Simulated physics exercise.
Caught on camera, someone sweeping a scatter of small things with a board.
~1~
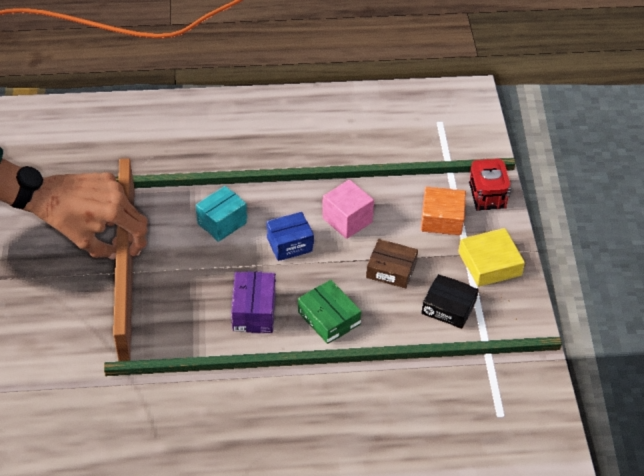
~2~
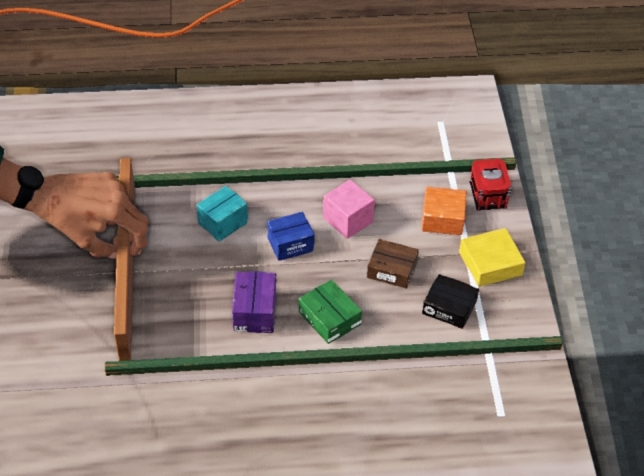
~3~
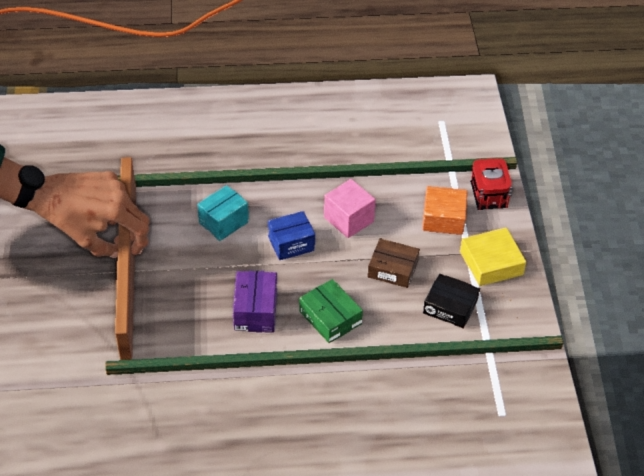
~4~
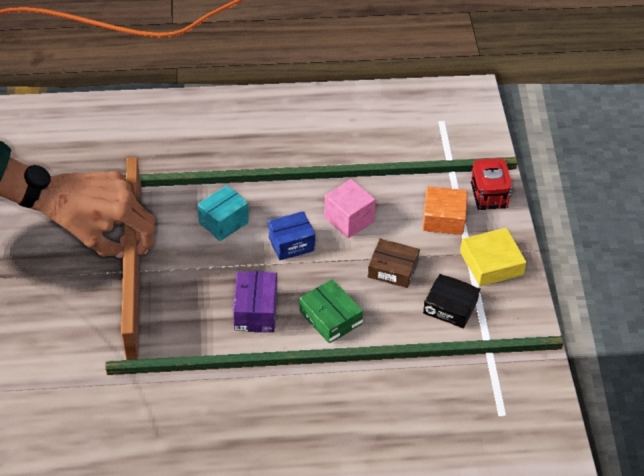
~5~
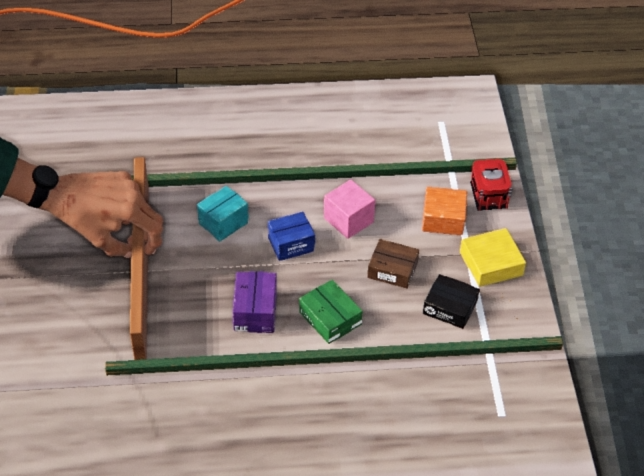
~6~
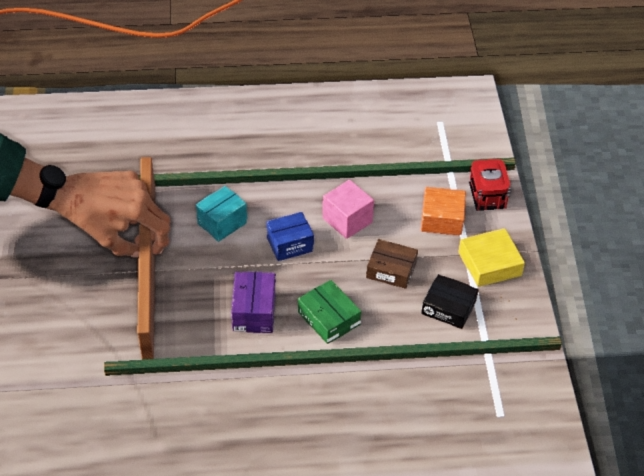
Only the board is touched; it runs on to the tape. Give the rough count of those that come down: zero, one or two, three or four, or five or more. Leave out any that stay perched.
Outcome: The number that fall off is three or four.
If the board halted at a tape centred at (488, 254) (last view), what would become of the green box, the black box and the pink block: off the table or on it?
The green box comes down; the black box is lost; the pink block comes down.
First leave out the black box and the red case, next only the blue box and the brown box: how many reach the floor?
Fallen: 2, and 3 in the other try.
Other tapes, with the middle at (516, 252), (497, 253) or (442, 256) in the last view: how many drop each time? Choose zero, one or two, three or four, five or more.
The falls would be at least five; more than four; one or two.
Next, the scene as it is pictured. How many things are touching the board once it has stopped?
It touches 3.
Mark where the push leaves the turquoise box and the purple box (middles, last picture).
Near (478, 202) and (497, 289).
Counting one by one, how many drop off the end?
The count is 4.
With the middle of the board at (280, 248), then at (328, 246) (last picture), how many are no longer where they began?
First 4, then 5.
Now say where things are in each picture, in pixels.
Red case (489, 185); yellow block (491, 257); orange block (443, 211); board (125, 257); tape (467, 255), in the first frame.
Yellow block (492, 257); purple box (255, 302), in the second frame.
Orange block (445, 210); pink block (350, 209), in the third frame.
Red case (491, 184); black box (452, 301), in the fourth frame.
Yellow block (493, 257); turquoise box (223, 213), in the fifth frame.
Red case (489, 184); yellow block (491, 258); orange block (443, 211); board (147, 255); tape (467, 254), in the sixth frame.
Soon after, none off yet; red case at rest near (489, 184); yellow block at rest near (491, 258); orange block at rest near (443, 211).
Then, none off yet; red case at rest near (492, 184); yellow block at rest near (491, 258); orange block moved a little near (461, 209).
At rest, the number that fall off is three or four; fallen, black box, orange block, yellow block and red case.
